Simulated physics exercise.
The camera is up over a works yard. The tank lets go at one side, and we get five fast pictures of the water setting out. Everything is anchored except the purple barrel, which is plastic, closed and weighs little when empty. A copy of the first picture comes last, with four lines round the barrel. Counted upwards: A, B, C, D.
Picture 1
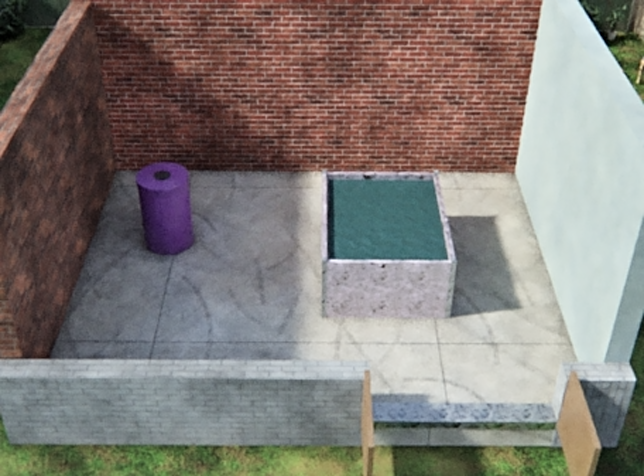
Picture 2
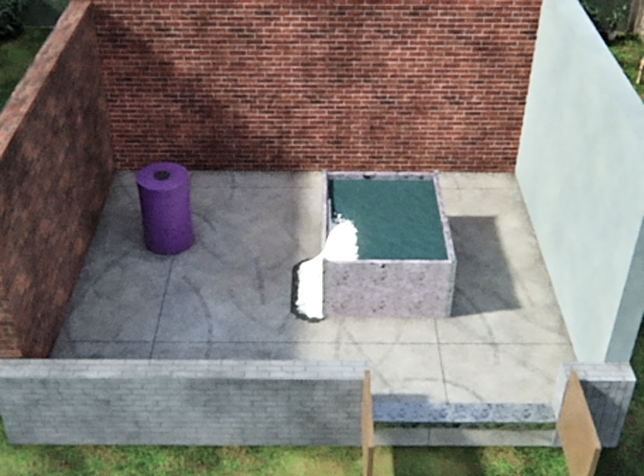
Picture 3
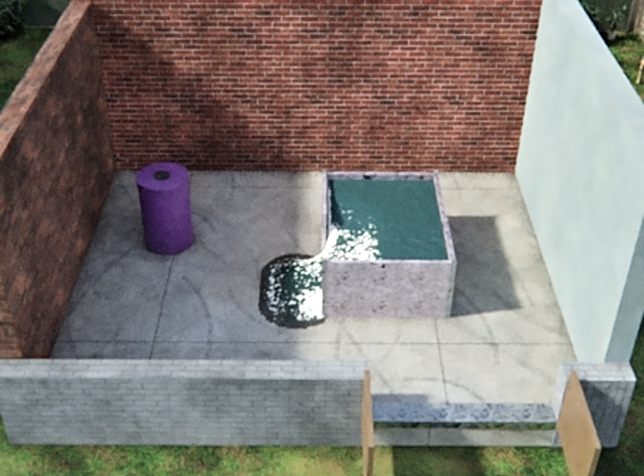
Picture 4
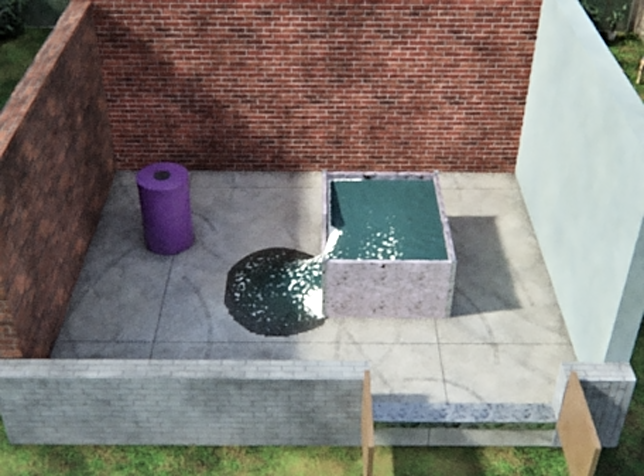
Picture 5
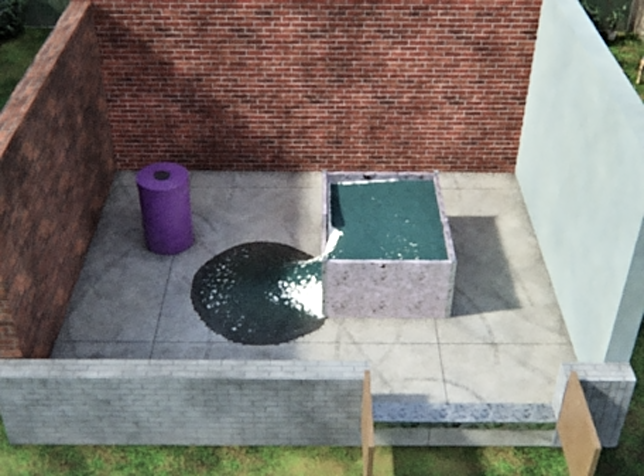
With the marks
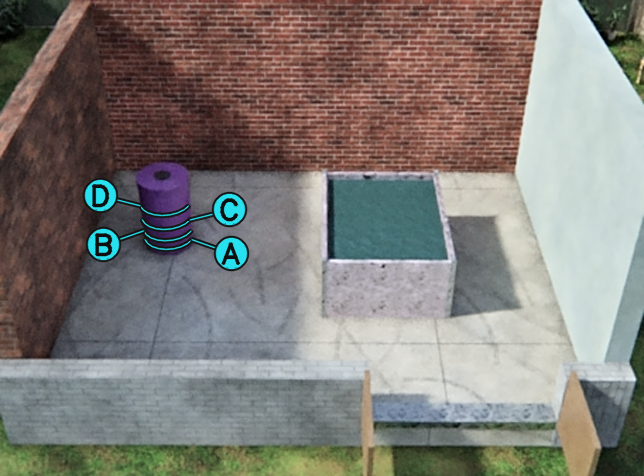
Water poured over the left side of a full stone tank in a walled yard, then spread across the paved ground in a widening dark pool towards the purple barrel, which stayed still.
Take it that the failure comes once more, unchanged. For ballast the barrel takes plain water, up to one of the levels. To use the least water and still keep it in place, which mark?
The answer is level B.
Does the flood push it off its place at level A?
Yes, that goes wrong.
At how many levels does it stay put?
Three.
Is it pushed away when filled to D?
No.
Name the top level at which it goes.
That is level A.
In cyan, A at (166, 249); B at (165, 240); C at (163, 229); D at (161, 215); from the bottom up A, B, C, D.
For level A, it is pushed about twice its own width away.
For level B, it does not move.
For level C, it does not move.
For level D, it does not move.
